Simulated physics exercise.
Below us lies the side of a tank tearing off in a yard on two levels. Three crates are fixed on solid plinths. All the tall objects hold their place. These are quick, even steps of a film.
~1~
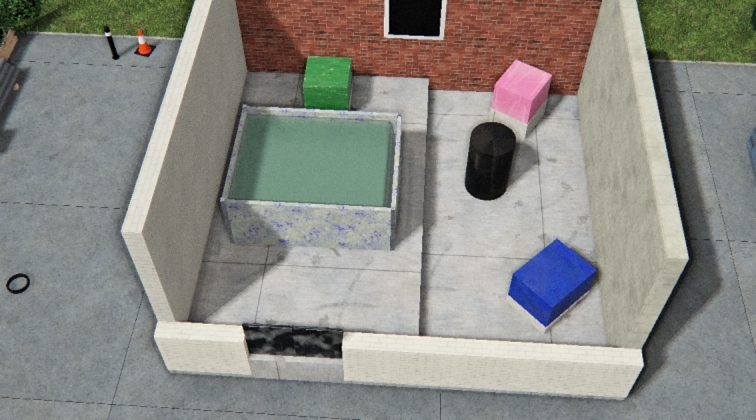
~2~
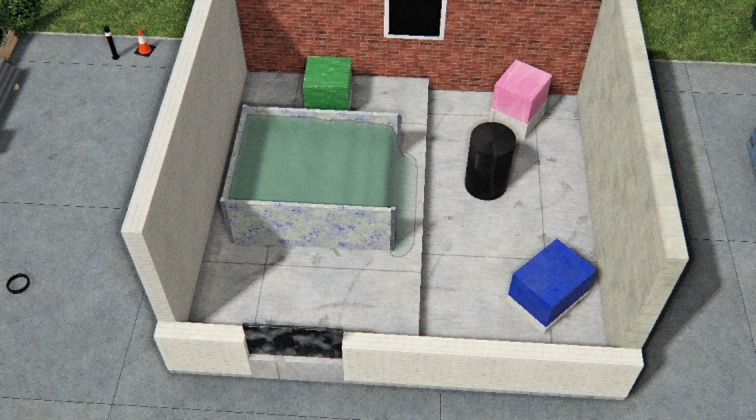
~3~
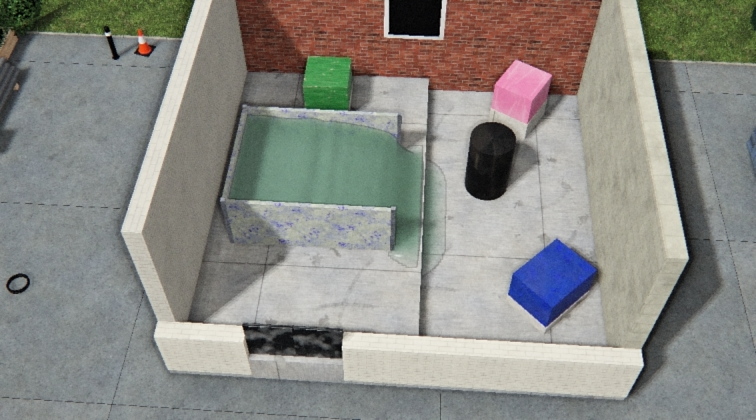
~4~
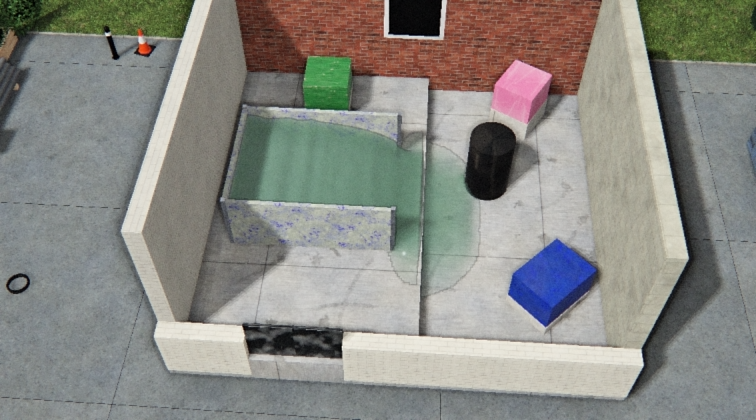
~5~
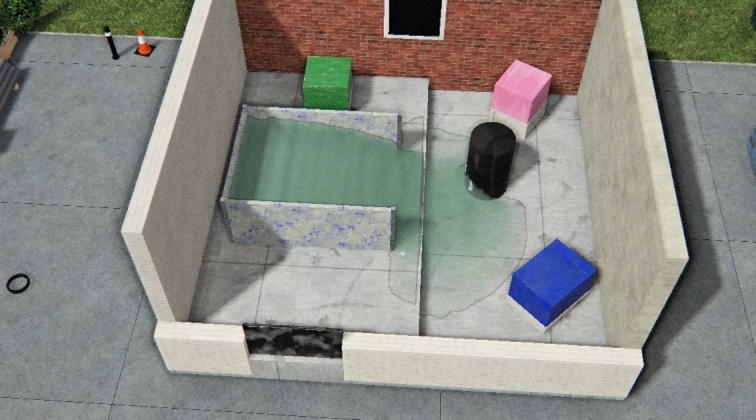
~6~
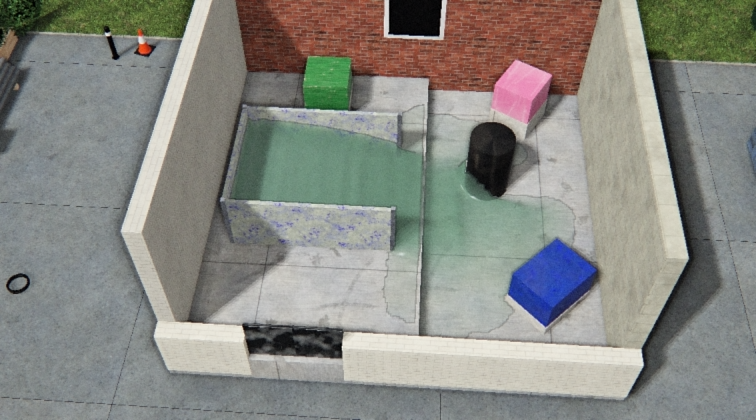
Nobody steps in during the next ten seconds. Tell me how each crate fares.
In the end: The blue crate gets wet; the green crate stays dry; the pink crate gets wet.
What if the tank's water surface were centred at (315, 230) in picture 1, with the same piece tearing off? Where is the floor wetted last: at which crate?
The green one.
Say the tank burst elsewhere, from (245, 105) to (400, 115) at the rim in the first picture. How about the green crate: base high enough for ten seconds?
In short: The green one is wetted.
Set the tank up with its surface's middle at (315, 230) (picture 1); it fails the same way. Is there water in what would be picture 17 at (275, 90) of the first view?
At that place: No water.
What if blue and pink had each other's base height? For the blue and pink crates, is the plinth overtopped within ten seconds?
In short: Blue crate is wetted, pink crate is soaked.
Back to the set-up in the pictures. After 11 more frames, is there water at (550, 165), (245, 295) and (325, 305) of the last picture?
As listed: Covered, no water, not flooded.
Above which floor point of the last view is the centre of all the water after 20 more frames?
Close to (470, 208).
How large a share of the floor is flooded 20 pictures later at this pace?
Roughly 60 per cent.
A moment on, water covers 45 % of the floor; the blue crate water round its plinth, the green crate not reached, the pink crate water round its plinth.
Next, water covers 55 % of the floor; the blue crate water round its plinth, the green crate not reached, the pink crate water round its plinth.
Then, water covers 60 % of the floor; the blue crate water round its plinth, the green crate water round its plinth, the pink crate water round its plinth.
Later, water covers 75 % of the floor; the blue crate water round its plinth, the green crate water round its plinth, the pink crate water round its plinth.
In the end, water covers 85 % of the floor; the blue crate was topped, the green crate stayed above the water, the pink crate was topped.
